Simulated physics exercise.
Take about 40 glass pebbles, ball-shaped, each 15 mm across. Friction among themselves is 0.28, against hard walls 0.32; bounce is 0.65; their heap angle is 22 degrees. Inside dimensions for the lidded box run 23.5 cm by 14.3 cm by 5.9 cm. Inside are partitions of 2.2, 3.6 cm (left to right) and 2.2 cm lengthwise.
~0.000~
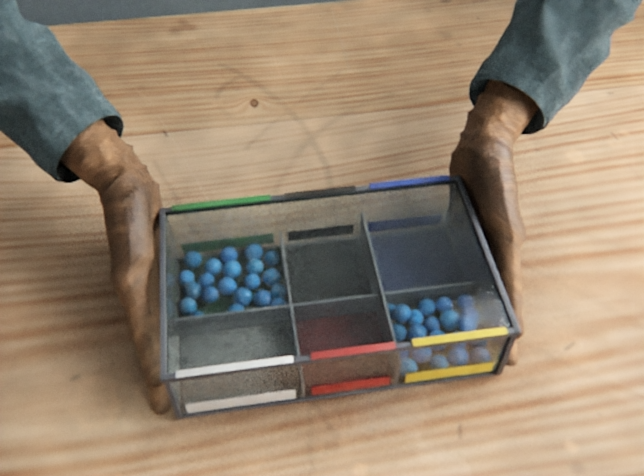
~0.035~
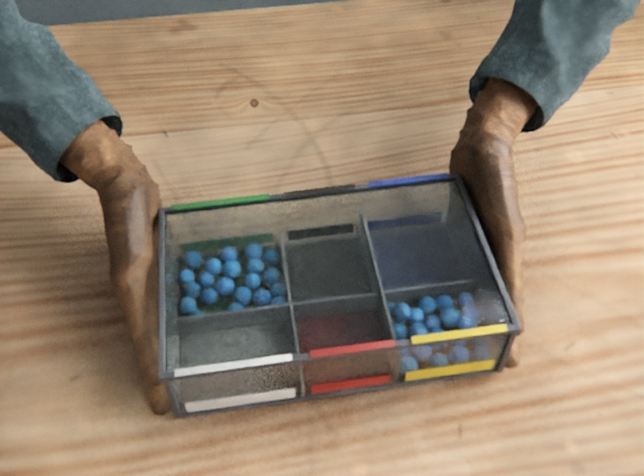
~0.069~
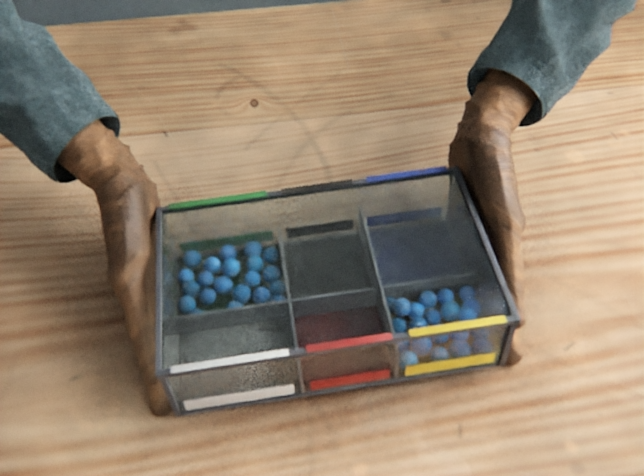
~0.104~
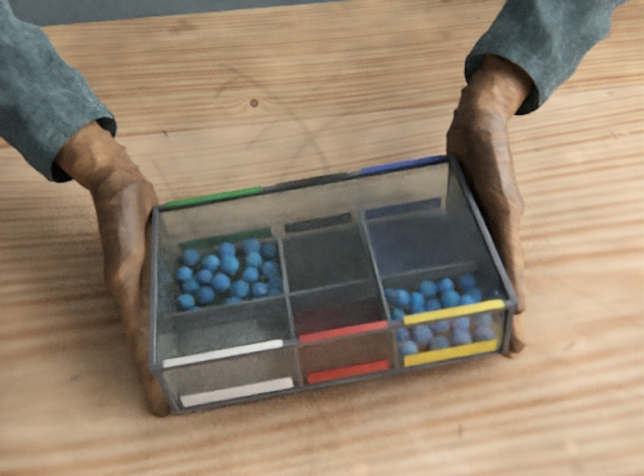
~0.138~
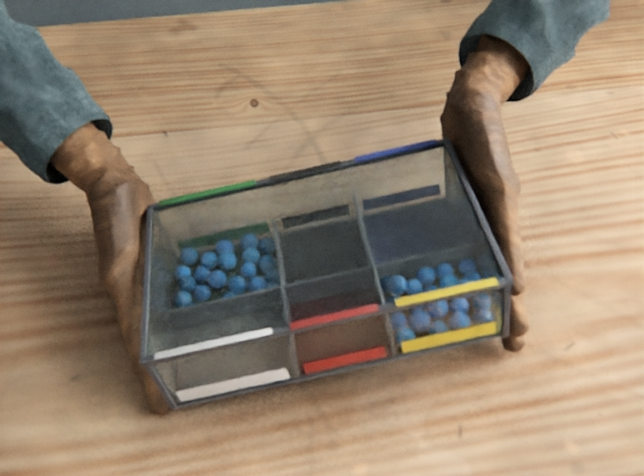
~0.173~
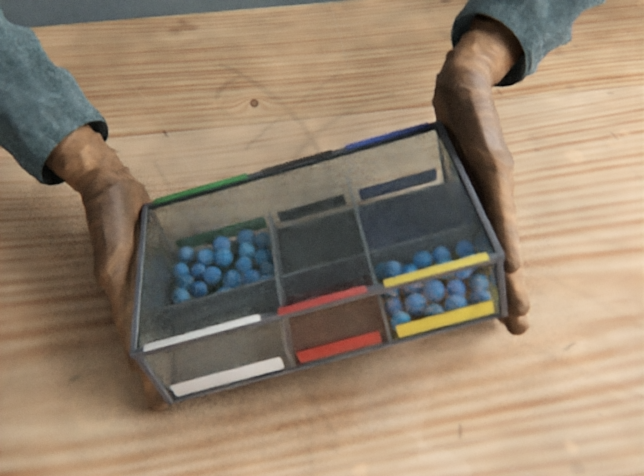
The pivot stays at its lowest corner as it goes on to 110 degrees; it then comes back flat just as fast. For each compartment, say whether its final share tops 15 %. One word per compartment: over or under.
Red under, blue under, green over, yellow under, white under, black under.
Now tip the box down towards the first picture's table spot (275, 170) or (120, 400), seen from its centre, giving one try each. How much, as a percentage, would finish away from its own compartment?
Estimate: Some 50 % and some 65 % respectively.
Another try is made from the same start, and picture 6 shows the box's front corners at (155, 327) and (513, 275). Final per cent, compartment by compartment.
Red 0; blue 35; green 50; yellow 0; white 0; black 15.
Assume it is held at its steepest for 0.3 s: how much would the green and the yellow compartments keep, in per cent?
Green 95, yellow 0.
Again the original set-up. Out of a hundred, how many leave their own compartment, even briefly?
Close to 50 percent.
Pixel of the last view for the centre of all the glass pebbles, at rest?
Roughly pixel (225, 282).
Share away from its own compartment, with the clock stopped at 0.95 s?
At that instant it's around 25 per cent.
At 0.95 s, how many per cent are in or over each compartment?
In per cent: Red 5; blue 10; green 50; yellow 25; white 0; black 10.
After 0.95 s, tilt 110 degrees; red 5 %, blue 10 %, green 50 %, yellow 25 %, black 10 %.
Then, at 1.47 s, tilt 50 degrees; green 100 %.
After 2.05 s, tilt 0 degrees; green 100 %.
In the end, at 2.5 s, red 0 %, blue 0 %, green 100 %, yellow 0 %, white 0 %, black 0 %.
